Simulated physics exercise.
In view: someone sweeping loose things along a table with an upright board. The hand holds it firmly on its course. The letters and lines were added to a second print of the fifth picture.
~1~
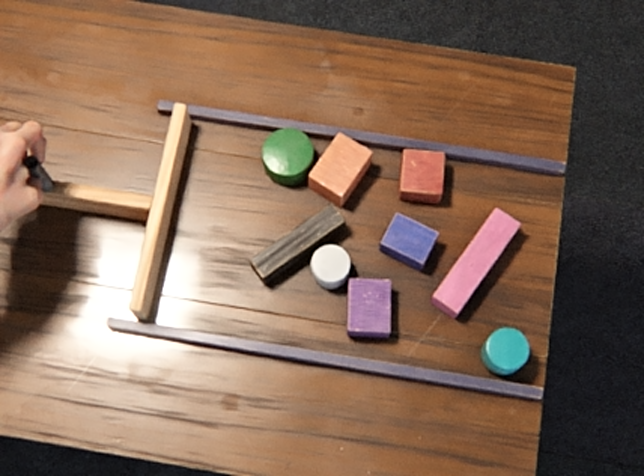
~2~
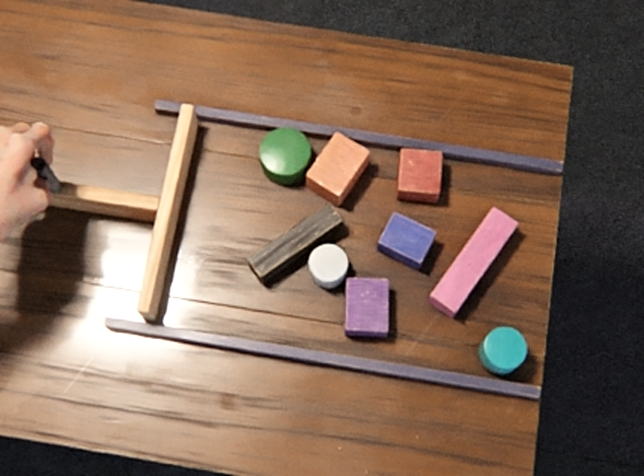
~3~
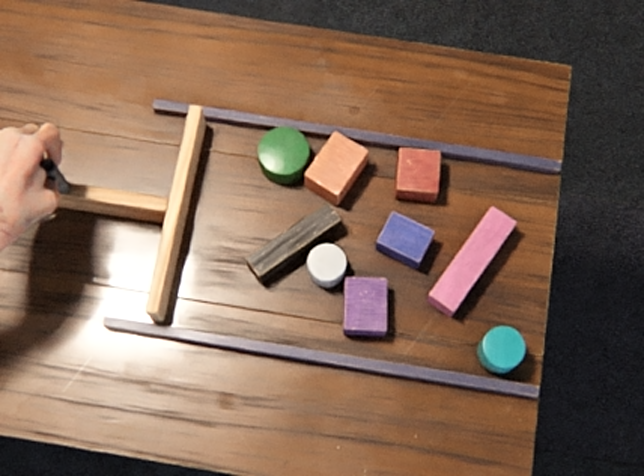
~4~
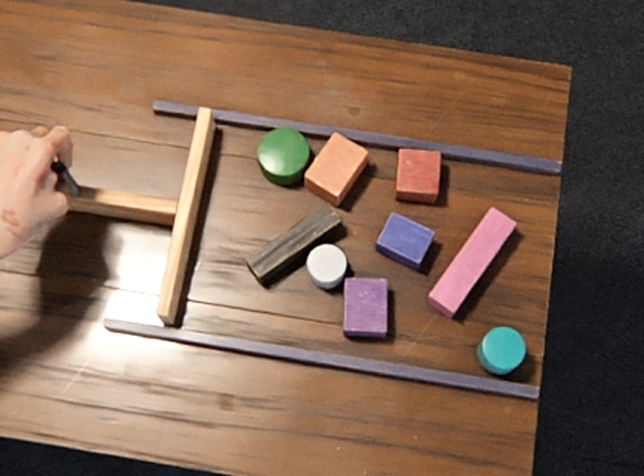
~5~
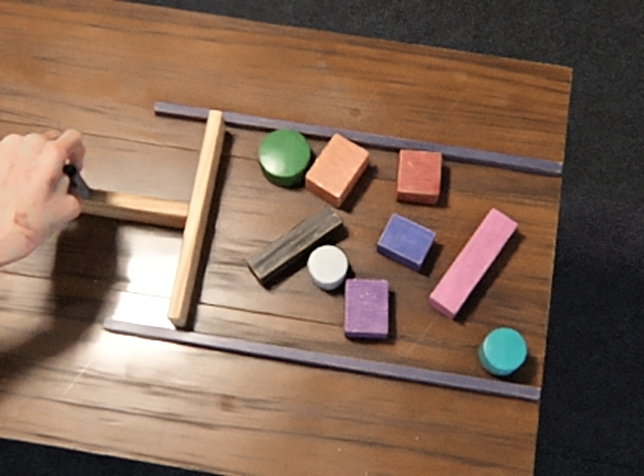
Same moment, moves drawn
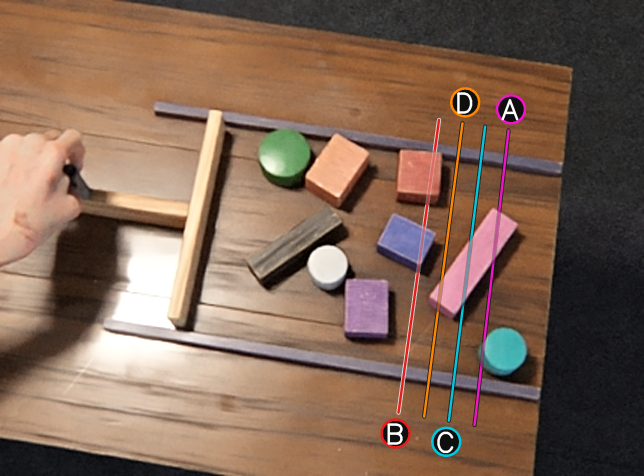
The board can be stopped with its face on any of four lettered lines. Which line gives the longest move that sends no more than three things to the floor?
Up to line C.
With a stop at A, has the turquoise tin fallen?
Yes.
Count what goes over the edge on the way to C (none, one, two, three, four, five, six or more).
By then, two.
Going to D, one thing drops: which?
The red block.
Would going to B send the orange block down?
No.
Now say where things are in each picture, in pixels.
Purple block (369, 308); blue block (409, 242); white tin (331, 267), in the first frame.
Board (165, 204); red block (419, 176), in the second frame.
Board (174, 205); green tin (285, 156), in the third frame.
Board (184, 208); pink bar (471, 262), in the fourth frame.
Board (195, 211); purple block (366, 309); blue block (406, 242); white tin (328, 268), in the fifth frame.
On the marked copy, A at (492, 271); B at (420, 260); C at (468, 267); D at (444, 263).
Taking C. A third of the way, board (294, 226); red block (425, 176); green tin (339, 164).
Two thirds of the way, board (394, 242); red block (521, 189); pink bar (487, 269).
When it is over, board (468, 254); red block over the edge; pink bar over the edge; two fallen.
As for the rest, A drops four; B is within the limit but short; D is within the limit but short.
